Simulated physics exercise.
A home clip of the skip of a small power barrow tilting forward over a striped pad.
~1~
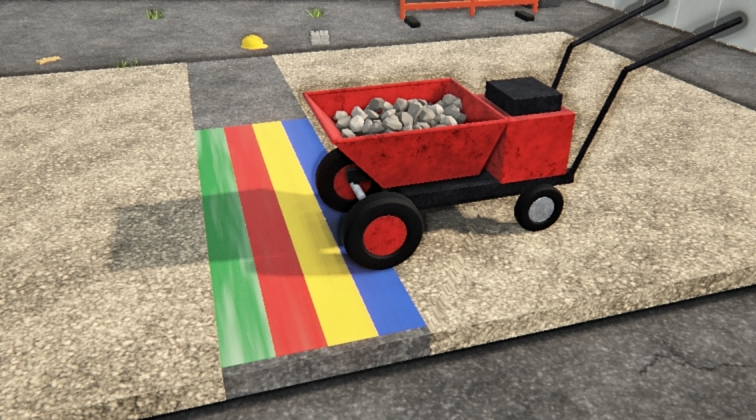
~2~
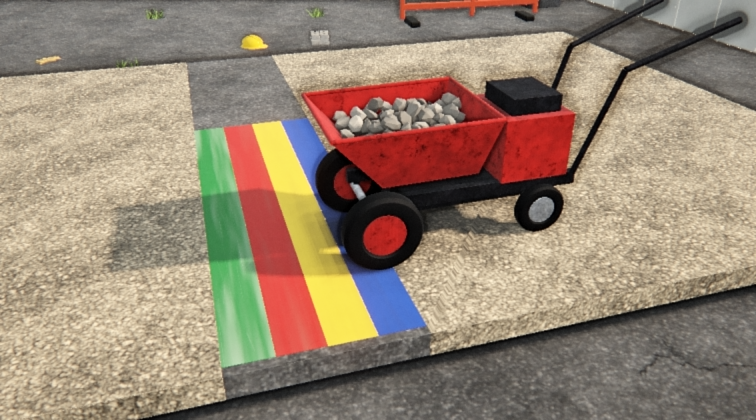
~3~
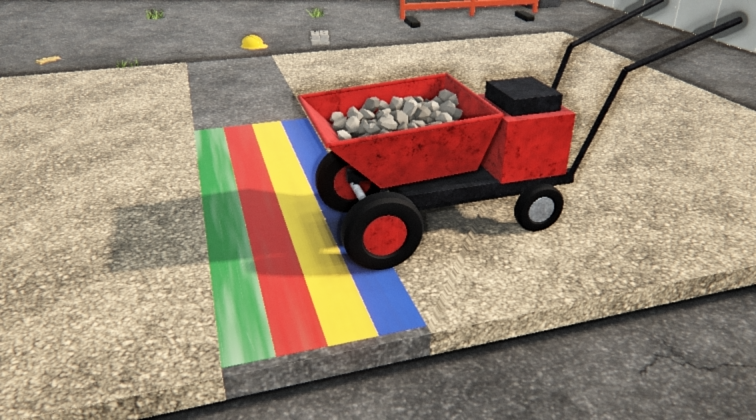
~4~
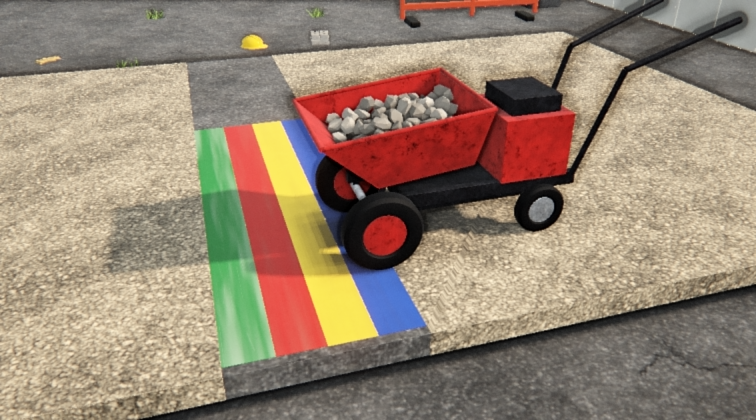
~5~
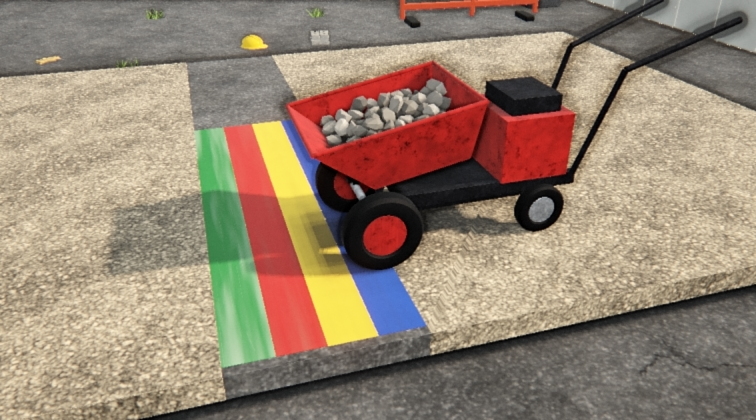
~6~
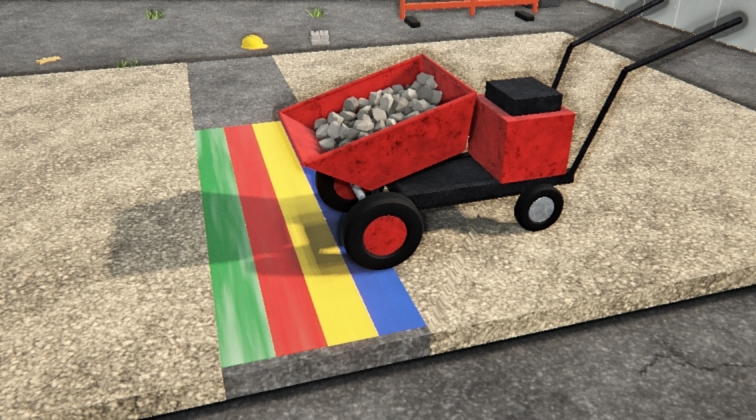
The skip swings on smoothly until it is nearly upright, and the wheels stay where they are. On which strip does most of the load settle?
The green strip carries the most.
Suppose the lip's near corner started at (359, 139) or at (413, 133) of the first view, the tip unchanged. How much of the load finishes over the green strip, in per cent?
Near 30 % and 10 %.
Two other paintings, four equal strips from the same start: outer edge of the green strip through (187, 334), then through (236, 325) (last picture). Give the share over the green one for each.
Roughly 40 per cent, and 30 per cent.
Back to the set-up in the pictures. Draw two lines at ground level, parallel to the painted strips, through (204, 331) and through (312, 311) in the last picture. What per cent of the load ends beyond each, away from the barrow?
Near 30 % and 70 %.
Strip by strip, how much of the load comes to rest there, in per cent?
Blue strip near 0; yellow strip near 0; red strip near 0; green strip near 35.
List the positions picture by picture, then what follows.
Lip of the skip at (334, 142), level; top of the load at (415, 123), broken stones; blue strip at (383, 293); yellow strip at (338, 301); red strip at (291, 310); green strip at (241, 319), in the first picture.
Lip of the skip at (332, 143), level; top of the load at (414, 122), in the second picture.
Lip of the skip at (328, 146), tipped barely; top of the load at (411, 121), in the third picture.
Lip of the skip at (321, 150), tipped a little; top of the load at (417, 111), in the fourth picture.
Lip of the skip at (313, 156), tipped a little; top of the load at (424, 108), in the fifth picture.
Lip of the skip at (304, 165), tipped clearly; top of the load at (414, 104); blue strip at (383, 293); yellow strip at (338, 301); red strip at (291, 310); green strip at (241, 319), in the sixth picture.
Soon, skip tipped steeply; all in the skip.
A while on, skip tipped right over; about two thirds in the skip; a stray few over the red strip; about a third over the green strip; a small part off the paint.
Towards the end, skip tipped right over; about a third in the skip; a stray few over the red strip; about a third over the green strip; about a third off the paint.
Finally, skip tipped right over; about a third in the skip; none over the blue strip; none over the yellow strip; a stray few over the red strip; about a third over the green strip; about a third off the paint.
